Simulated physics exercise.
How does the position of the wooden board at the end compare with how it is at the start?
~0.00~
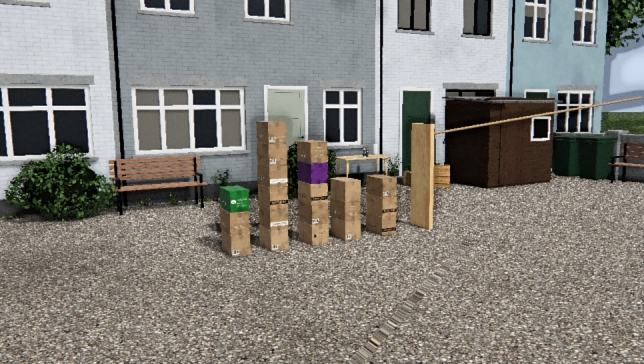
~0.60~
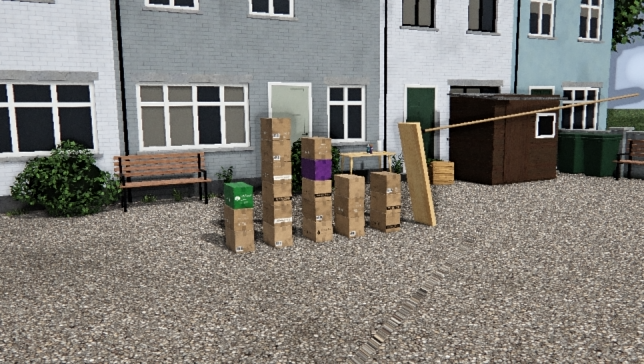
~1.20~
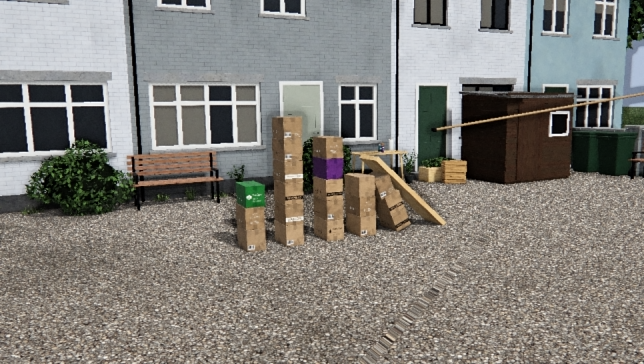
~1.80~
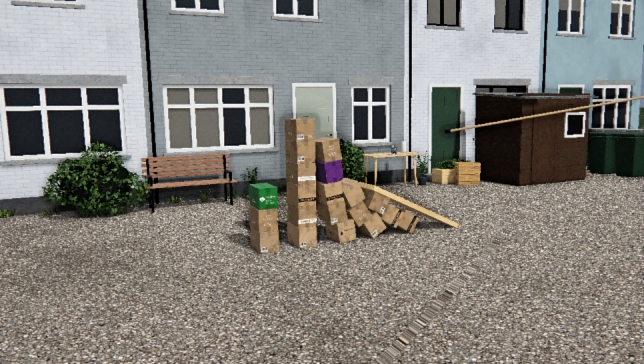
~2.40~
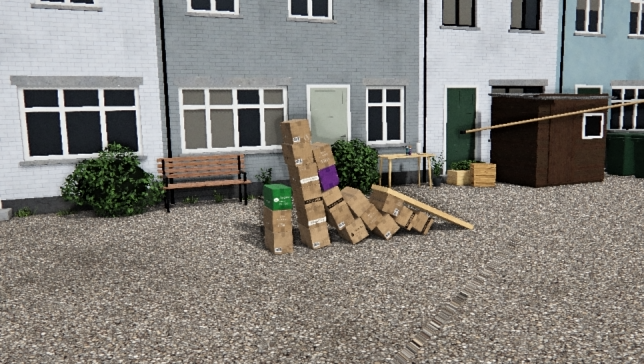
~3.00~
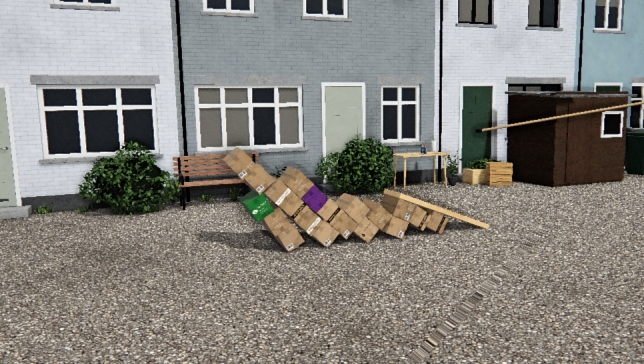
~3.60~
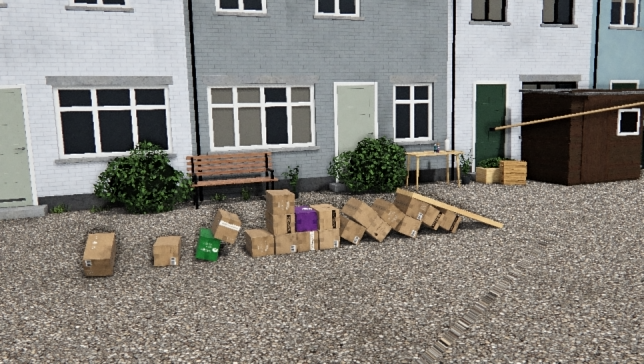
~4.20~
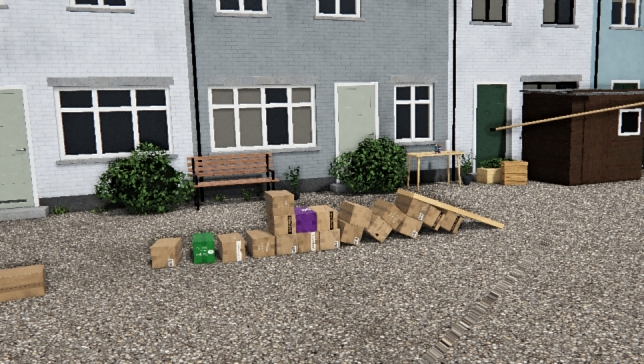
At the start the board stands upright at the right end of the file, but by the end it has tipped over onto its side, lying at a low slant against the fallen cartons.
